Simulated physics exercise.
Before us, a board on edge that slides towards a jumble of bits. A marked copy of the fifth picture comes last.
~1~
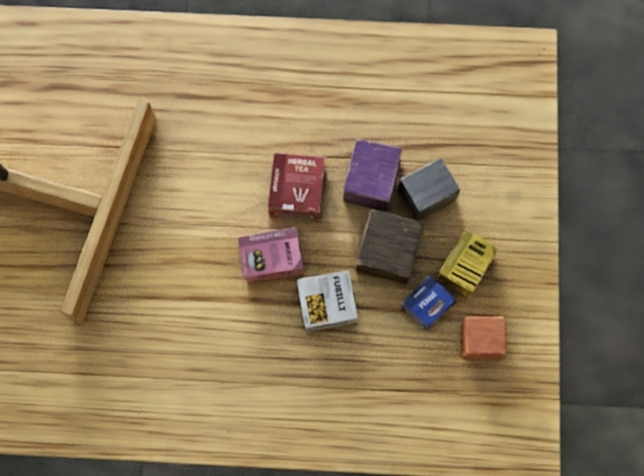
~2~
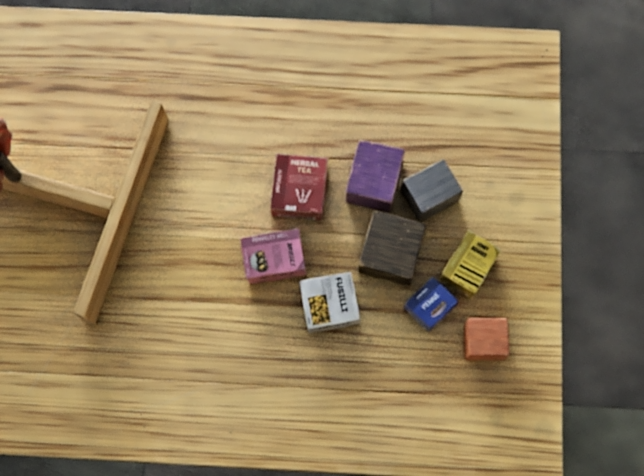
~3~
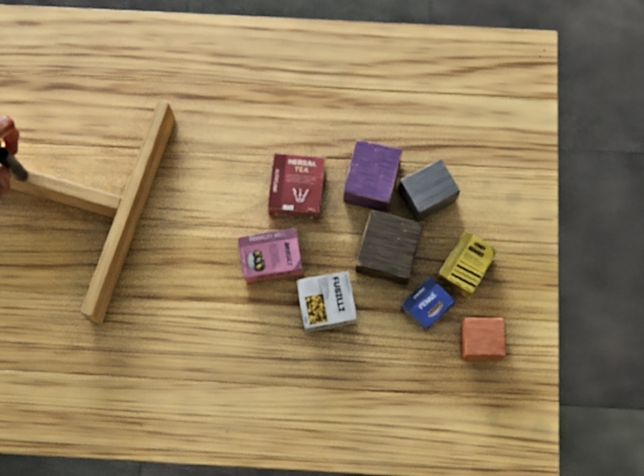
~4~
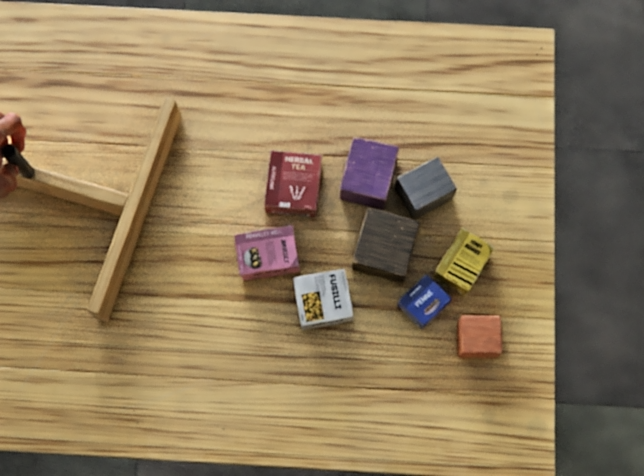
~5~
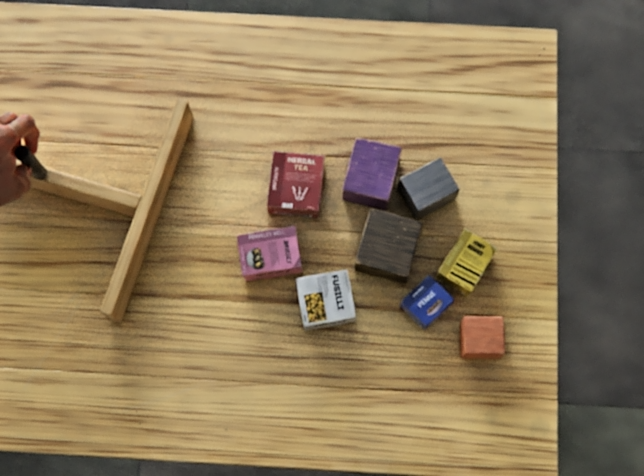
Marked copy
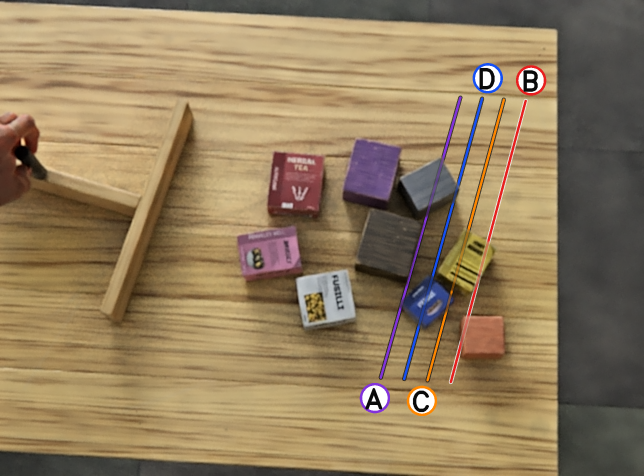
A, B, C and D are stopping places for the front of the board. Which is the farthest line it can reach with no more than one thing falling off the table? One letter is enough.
No second one falls up to A.
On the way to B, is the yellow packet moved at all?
Yes.
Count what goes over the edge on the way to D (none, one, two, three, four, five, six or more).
In all, two.
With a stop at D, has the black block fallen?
No.
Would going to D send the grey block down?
Yes.
On the marked copy, A at (422, 233); B at (490, 236); C at (467, 235); D at (445, 234).
With A. Early on, board (243, 209); pink packet (277, 257); orange block (482, 338).
Further on, board (342, 214); grey block (492, 201); yellow packet (475, 264).
At the end, board (420, 219); grey block (559, 217); yellow packet (552, 265); none fallen.
As for the rest, B drops five; C drops three; D drops two.
